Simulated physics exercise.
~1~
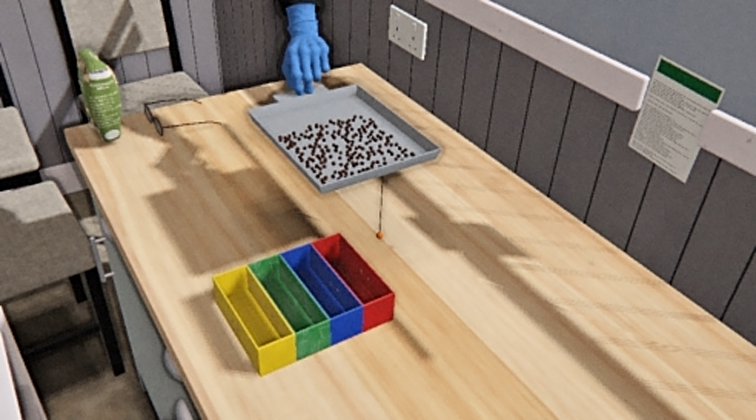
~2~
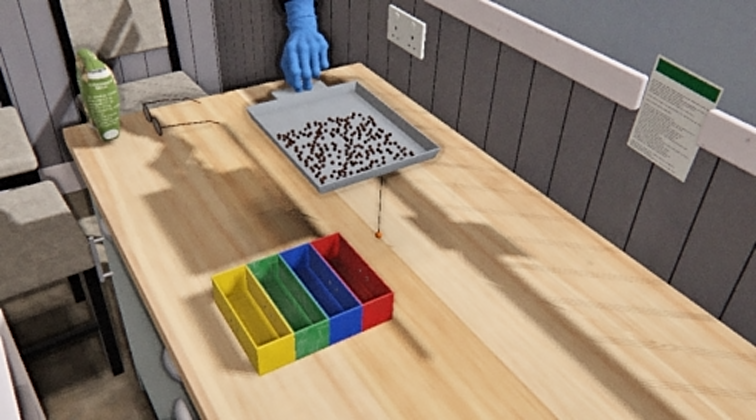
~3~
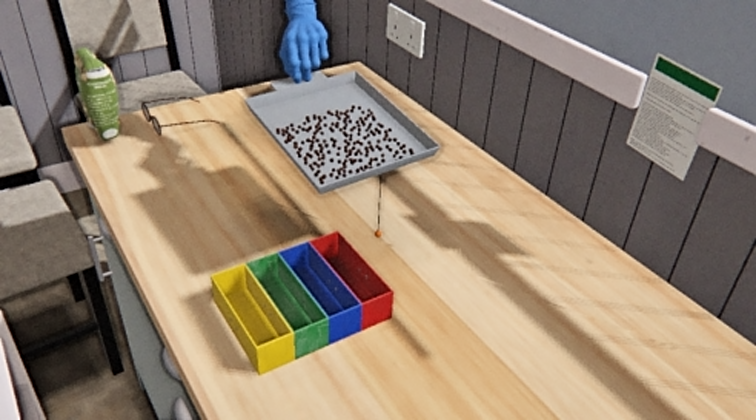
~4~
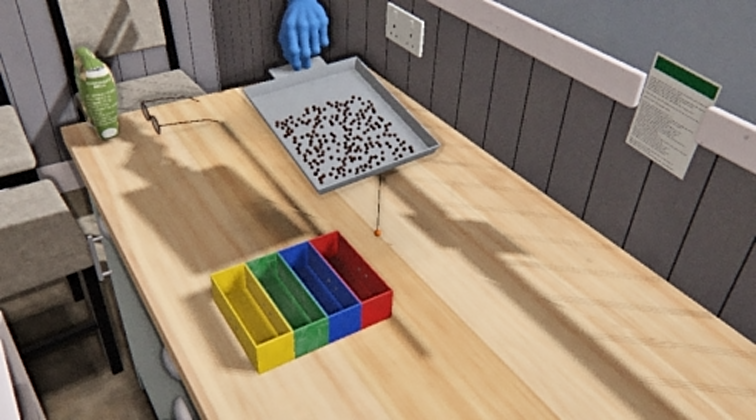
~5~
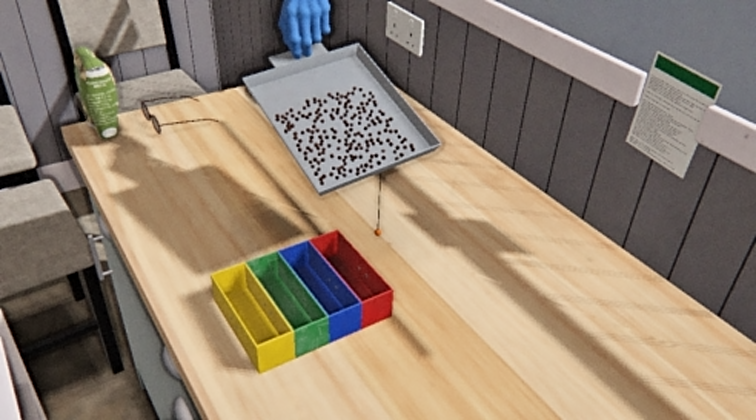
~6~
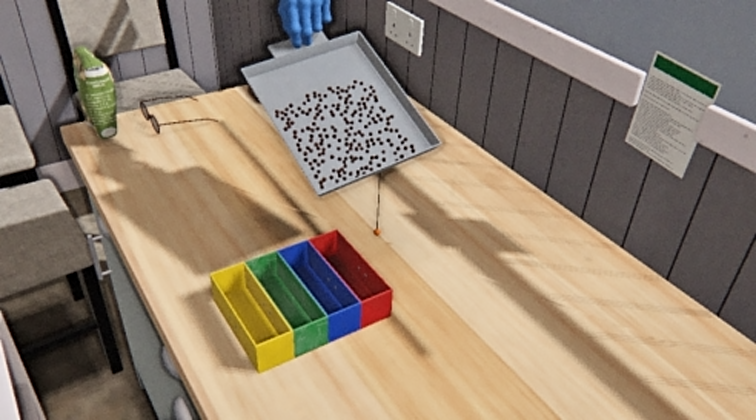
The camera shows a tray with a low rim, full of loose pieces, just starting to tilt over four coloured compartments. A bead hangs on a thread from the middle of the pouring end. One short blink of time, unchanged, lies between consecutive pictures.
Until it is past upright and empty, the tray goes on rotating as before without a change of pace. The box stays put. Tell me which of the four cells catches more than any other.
I would say the red cell.
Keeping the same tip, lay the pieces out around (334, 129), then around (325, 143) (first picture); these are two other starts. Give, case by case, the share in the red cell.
Roughly 50 and 50 percent, in that order.
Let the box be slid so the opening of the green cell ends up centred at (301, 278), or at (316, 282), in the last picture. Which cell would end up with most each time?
The blue cell first, the cell in blue second.
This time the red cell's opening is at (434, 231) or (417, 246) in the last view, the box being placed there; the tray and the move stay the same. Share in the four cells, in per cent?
Estimates in order: 70 percent, 100 percent.
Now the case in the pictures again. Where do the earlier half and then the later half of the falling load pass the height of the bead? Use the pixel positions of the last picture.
The first part passes (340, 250); everything after passes (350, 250).
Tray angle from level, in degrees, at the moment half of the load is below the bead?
Roughly 110 degrees from level.
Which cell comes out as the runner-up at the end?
It is that blue cell.
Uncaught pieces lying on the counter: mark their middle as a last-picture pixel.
I'd mark it at about (390, 293).
Just after the last frame, tray tipped steeply; almost all on the tray; just a few falling or outside the box.
A moment on, tray tipped past a quarter turn; roughly half on the tray; about a tenth in the red cell; about a tenth in the blue cell; roughly a third falling or outside the box.
Further on, tray tipped past a quarter turn; roughly half in the red cell; roughly a third in the blue cell; roughly a quarter falling or outside the box.
When it is over, tray tipped past a quarter turn; roughly half in the red cell; roughly a third in the blue cell; not one in the yellow cell; not one in the green cell; roughly a quarter outside the box.
